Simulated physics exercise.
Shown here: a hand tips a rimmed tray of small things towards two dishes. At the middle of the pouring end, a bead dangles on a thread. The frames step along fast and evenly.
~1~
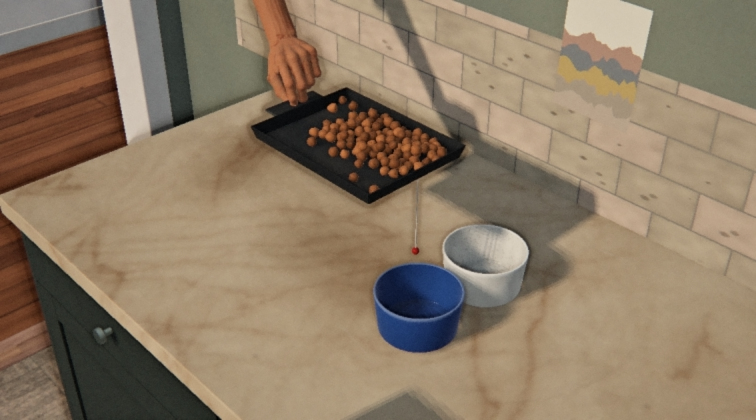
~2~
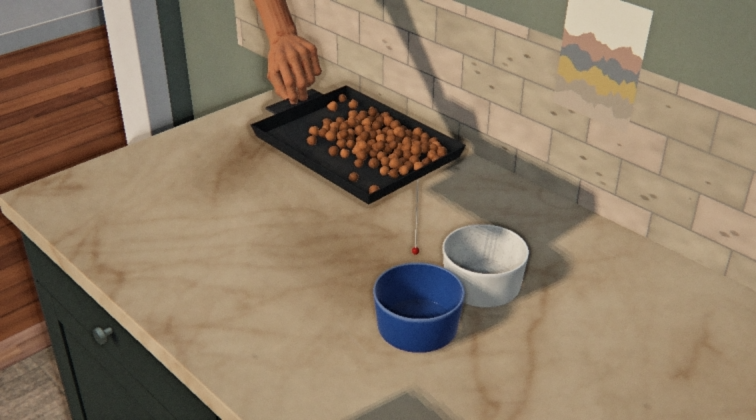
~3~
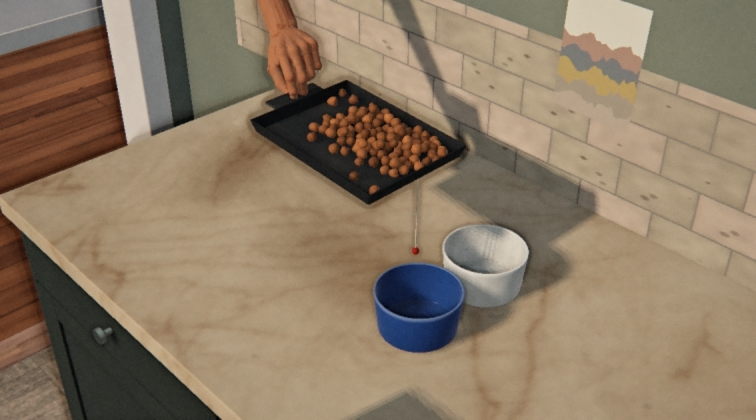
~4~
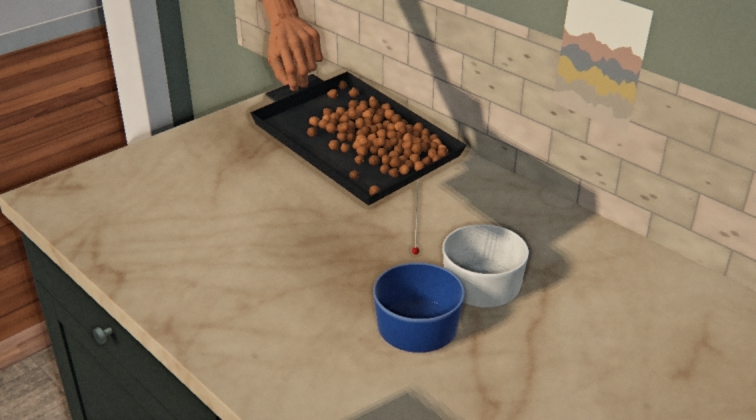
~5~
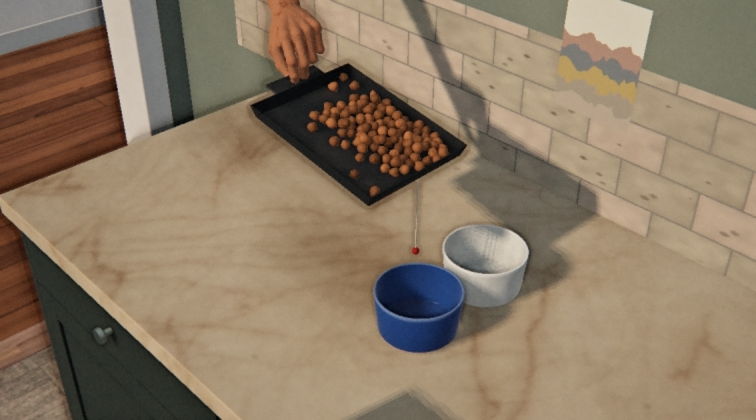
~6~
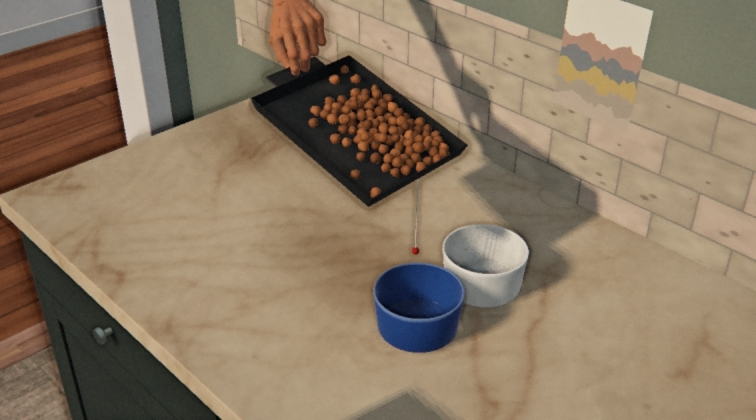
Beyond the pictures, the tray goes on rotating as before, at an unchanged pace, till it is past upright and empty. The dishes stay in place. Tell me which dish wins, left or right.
The dish that wins is the left one.
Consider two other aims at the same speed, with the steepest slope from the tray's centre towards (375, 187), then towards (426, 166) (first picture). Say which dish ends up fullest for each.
The first slope favours the dish to the left, the second the dish to the right.
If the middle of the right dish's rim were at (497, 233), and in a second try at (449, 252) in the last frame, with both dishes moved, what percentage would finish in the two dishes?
You'd see around 50 per cent and then around 60 per cent.
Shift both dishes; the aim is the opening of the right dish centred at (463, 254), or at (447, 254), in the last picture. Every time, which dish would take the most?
The left-placed dish first, the left-placed dish second.
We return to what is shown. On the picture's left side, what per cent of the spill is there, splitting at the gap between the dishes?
Left share: Some 20 per cent.
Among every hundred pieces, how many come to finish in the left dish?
That share is close to 60 %.
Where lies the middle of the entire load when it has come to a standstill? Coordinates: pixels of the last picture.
Near (432, 319), more or less.
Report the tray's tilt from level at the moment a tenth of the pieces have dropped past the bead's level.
Angle reached: About 80°.
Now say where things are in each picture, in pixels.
The first frame shows corners of the pouring end at (369, 191) and (460, 145), level; middle of the load at (382, 140), hazelnuts; left dish at (451, 327); right dish at (517, 282); bead on its thread at (416, 251).
The second frame shows corners of the pouring end at (369, 192) and (460, 145), level; middle of the load at (382, 140).
The third frame shows corners of the pouring end at (369, 192) and (460, 145), tipped barely, lowest at the left corner; middle of the load at (382, 137).
The fourth frame shows corners of the pouring end at (369, 194) and (461, 145), tipped a little, lowest at the left corner; middle of the load at (383, 134).
The fifth frame shows corners of the pouring end at (370, 195) and (462, 144), tipped a little, lowest at the left corner; middle of the load at (383, 131).
The sixth frame shows corners of the pouring end at (370, 196) and (462, 144), tipped a little, lowest at the left corner; middle of the load at (384, 128); left dish at (451, 327); right dish at (517, 282).
Soon, tray tipped steeply; nearly all on the tray; a stray few in the left dish; a stray few in the air.
A while on, tray tipped right over; a small part on the tray; about half in the left dish; a small part in the right dish; a small part outside both; about a quarter in the air.
Towards the end, tray tipped past a quarter turn; about two thirds in the left dish; a small part in the right dish; about a quarter outside both.
Finally, tray tipped past a quarter turn; about two thirds in the left dish; a small part in the right dish; about a quarter outside both.
